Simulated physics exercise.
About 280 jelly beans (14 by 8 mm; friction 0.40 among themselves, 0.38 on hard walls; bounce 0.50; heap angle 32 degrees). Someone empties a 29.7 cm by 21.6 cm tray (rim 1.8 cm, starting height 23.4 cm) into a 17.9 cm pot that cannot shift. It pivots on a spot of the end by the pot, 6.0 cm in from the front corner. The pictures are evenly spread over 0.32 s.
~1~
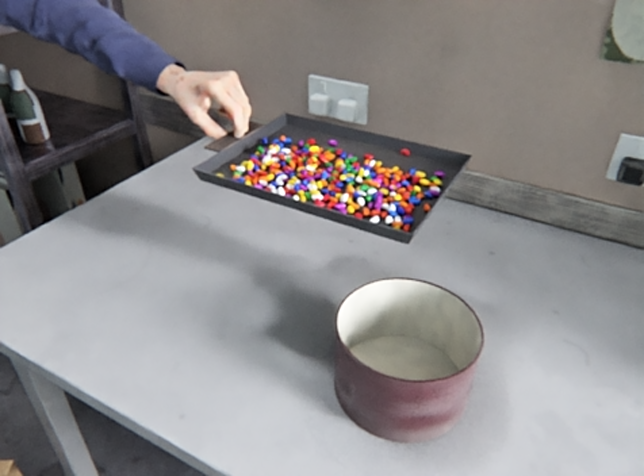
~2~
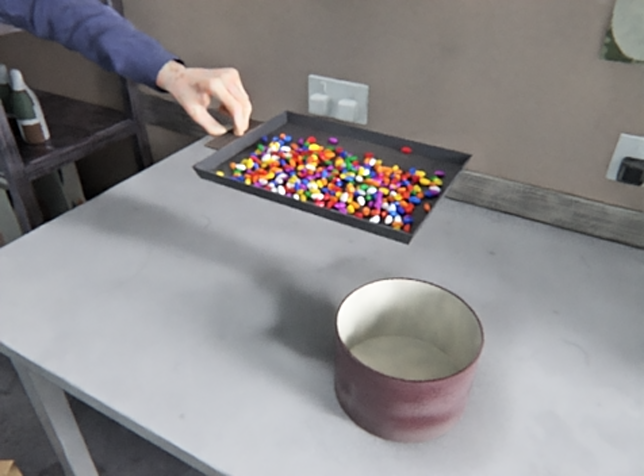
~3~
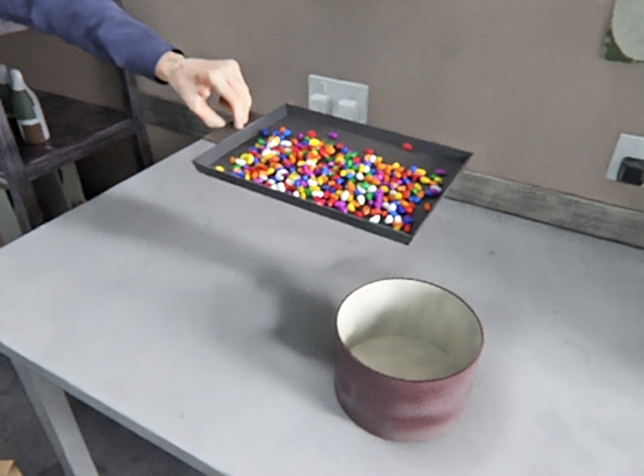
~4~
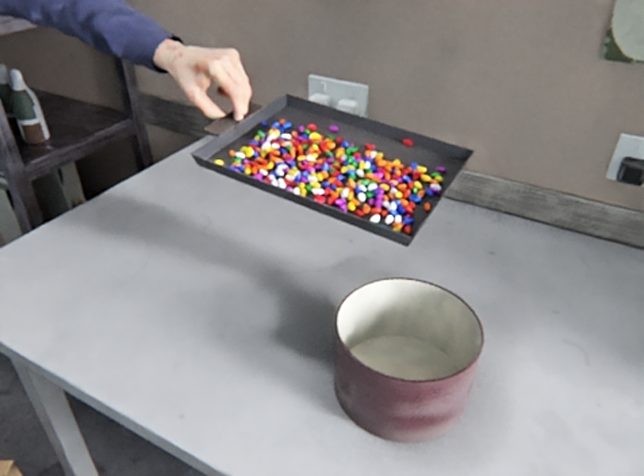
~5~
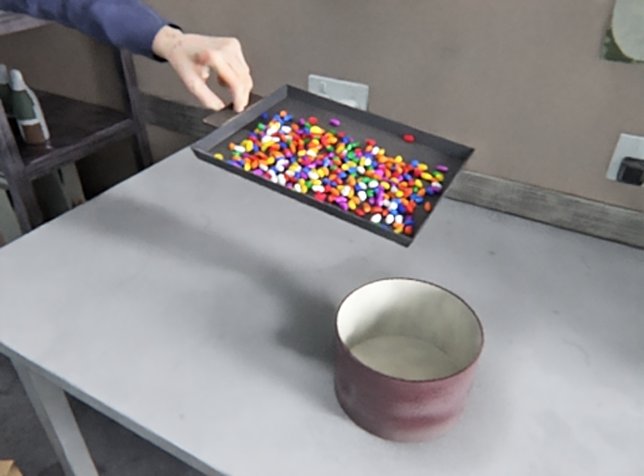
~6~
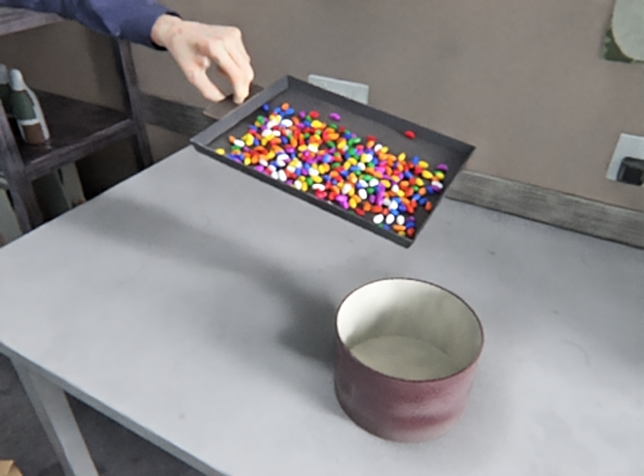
At a pale gray table, a hand held a dark tray of colorful jelly beans above and behind a maroon pot, then slowly raised the tray's left end, tilting it slightly.
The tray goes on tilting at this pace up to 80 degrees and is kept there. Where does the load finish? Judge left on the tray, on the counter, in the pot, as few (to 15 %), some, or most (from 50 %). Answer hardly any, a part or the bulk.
Tray hardly any, counter hardly any, pot the bulk.
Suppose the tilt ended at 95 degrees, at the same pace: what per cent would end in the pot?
It would be near 100 per cent.
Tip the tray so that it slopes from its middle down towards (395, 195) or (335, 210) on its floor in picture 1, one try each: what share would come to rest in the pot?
About 70 and 75 per cent.
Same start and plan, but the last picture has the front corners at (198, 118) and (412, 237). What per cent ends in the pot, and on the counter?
Pot 85, counter 10.
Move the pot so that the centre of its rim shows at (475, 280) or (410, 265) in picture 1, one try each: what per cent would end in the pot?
About 5 and 0 per cent.
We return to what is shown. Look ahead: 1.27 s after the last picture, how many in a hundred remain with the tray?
Roughly 65 per cent.
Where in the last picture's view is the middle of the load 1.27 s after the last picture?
At about (416, 231).
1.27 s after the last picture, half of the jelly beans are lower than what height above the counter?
Roughly 24 cm.
Then, 0.76 s after the last picture, tilt 43 degrees; the tray holds 100 %, the pot 0 %.
Then, 1.27 s after the last picture, tilt 65 degrees; the tray holds 65 %, the pot 15 %.
Then, 1.84 s after the last picture, tilt 80 degrees; the tray holds 5 %, the pot 90 %.
In the end, tray 0 %, counter 0 %, pot 100 %.
